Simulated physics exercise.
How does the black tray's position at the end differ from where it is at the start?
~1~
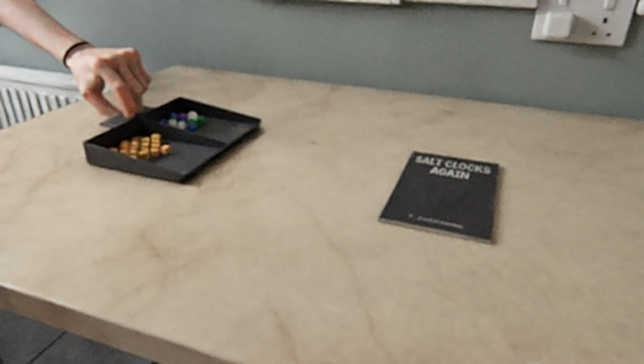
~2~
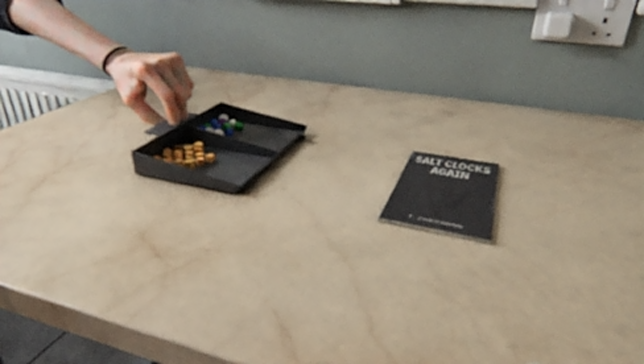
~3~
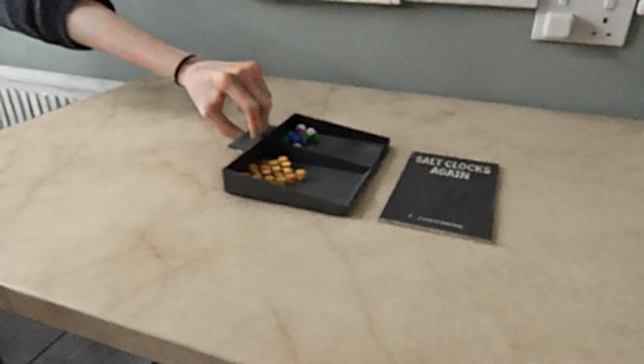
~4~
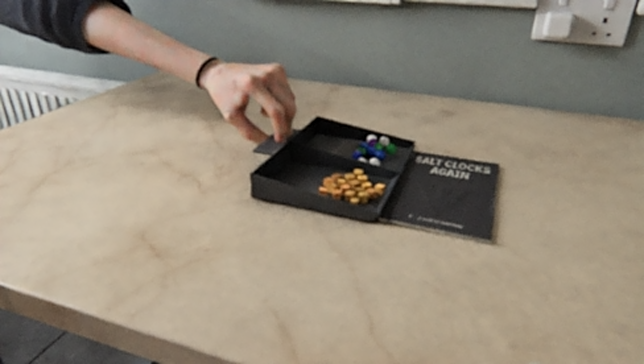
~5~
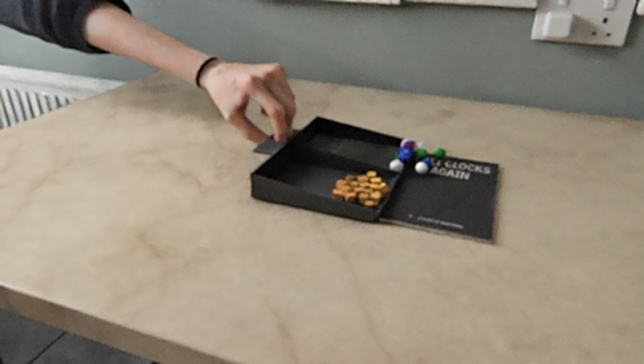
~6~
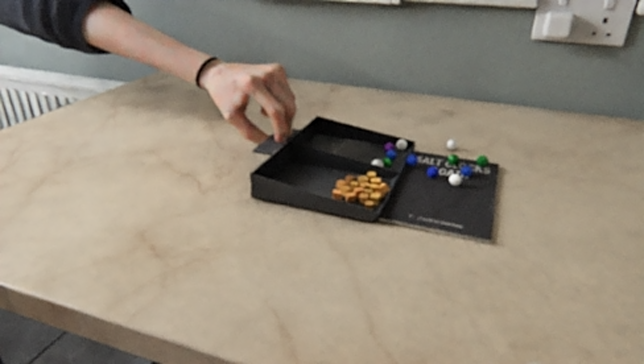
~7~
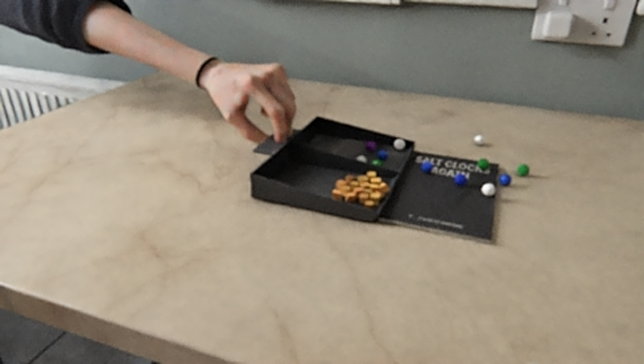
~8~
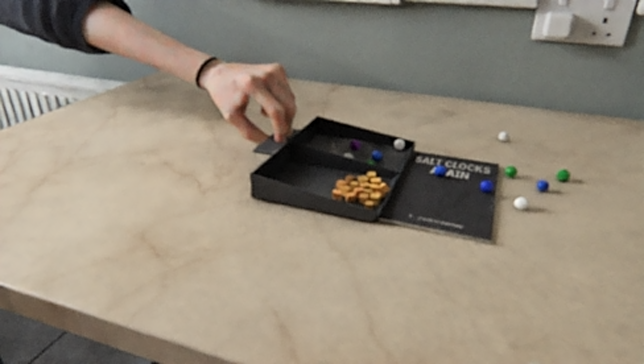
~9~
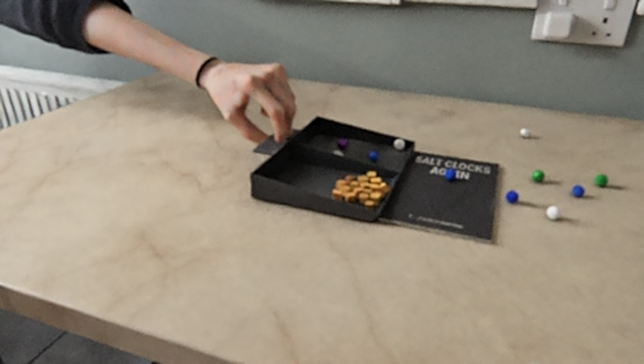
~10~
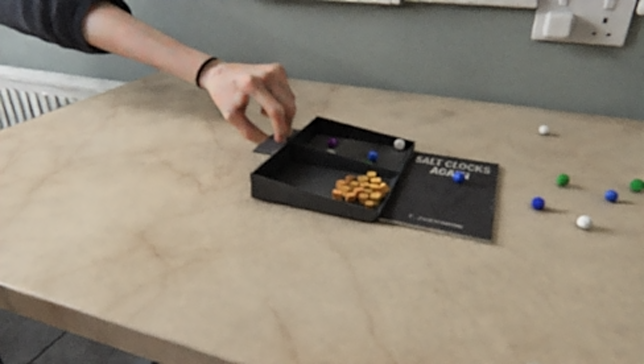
At the start the tray is on the left part of the table, well away from the thin book. By the end it is farther right, resting against the book's left side.
